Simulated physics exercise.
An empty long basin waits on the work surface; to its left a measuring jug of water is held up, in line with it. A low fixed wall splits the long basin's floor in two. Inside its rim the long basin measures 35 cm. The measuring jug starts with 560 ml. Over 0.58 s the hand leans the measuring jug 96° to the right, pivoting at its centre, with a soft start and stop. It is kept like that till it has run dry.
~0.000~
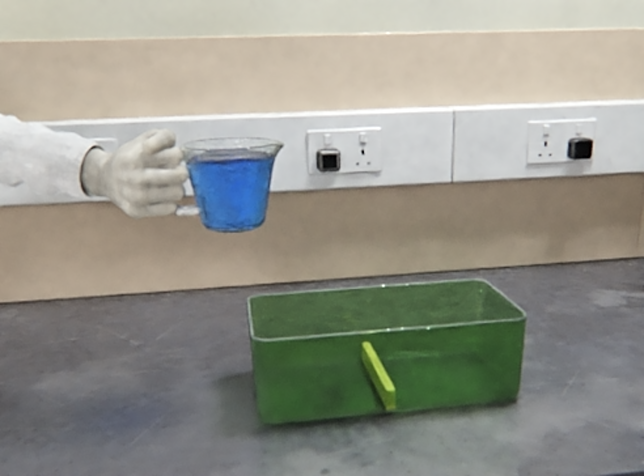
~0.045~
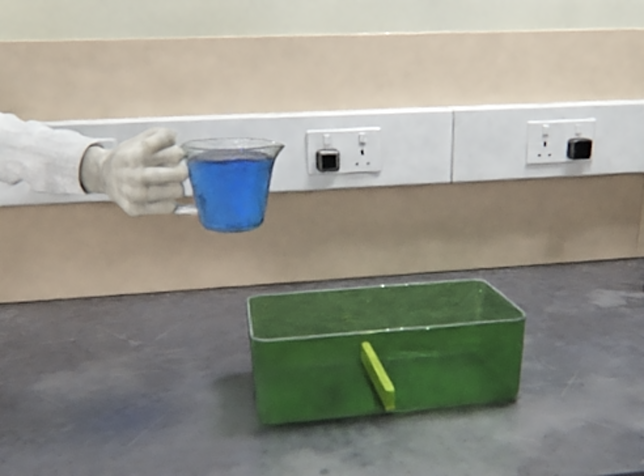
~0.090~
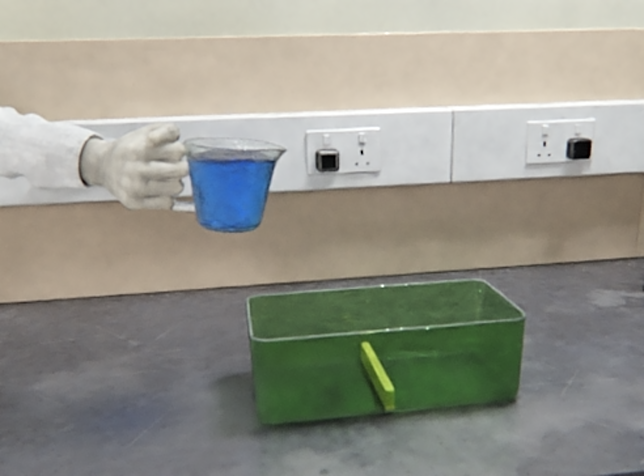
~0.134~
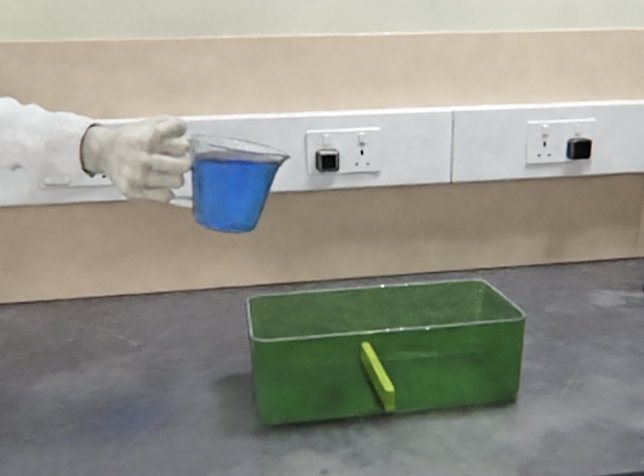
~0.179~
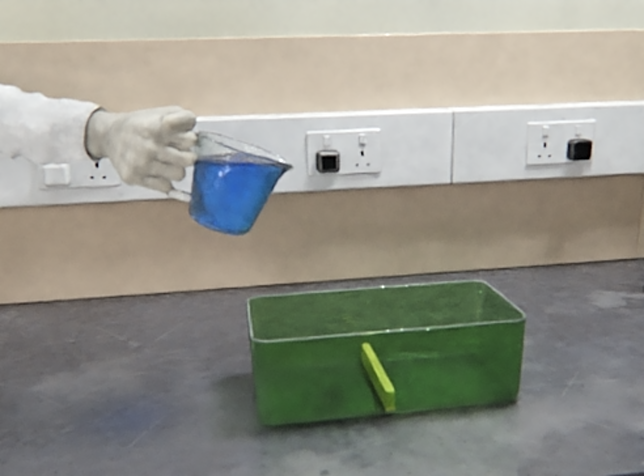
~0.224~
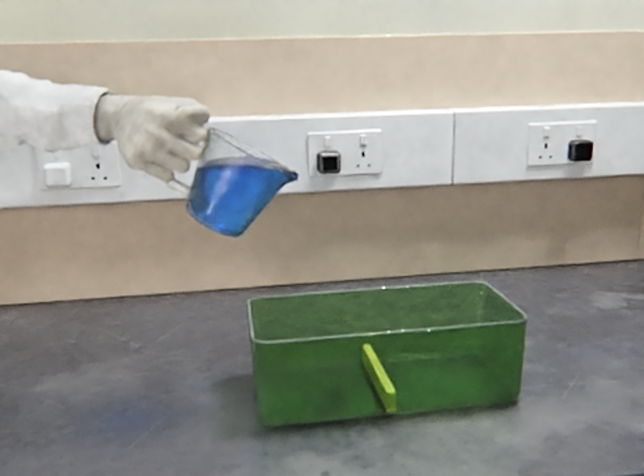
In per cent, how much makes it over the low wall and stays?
Roughly 13 per cent is past the wall.
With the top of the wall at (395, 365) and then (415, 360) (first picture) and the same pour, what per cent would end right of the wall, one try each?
In turn about 20 and 20 per cent.
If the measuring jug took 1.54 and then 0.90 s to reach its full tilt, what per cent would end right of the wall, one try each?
In turn about 10 and 10 per cent.
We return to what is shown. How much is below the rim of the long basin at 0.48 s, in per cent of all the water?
Some 14 per cent.
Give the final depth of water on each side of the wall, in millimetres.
Left about 18 mm, right about 2 mm.
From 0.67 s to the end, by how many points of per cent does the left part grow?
About 16 per cent.
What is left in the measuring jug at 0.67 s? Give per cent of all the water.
About 10 per cent.
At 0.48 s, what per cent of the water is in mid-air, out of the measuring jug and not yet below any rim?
About 38 per cent.
By 0.48 s the tilt is 89° and 47 per cent is still to pour, 15 is left of the wall and 0 right of it.
By 0.67 s the tilt is 96° and 10 per cent is still to pour, 65 is left of the wall and 2 right of it.
By 0.87 s the tilt is 96° and 1 per cent is still to pour, 78 is left of the wall and 9 right of it.
By 1.08 s the tilt is 96° and 0 per cent is still to pour, 80 is left of the wall and 12 right of it.
At rest 80 per cent lies left of the wall, 13 right of it and 7 outside.
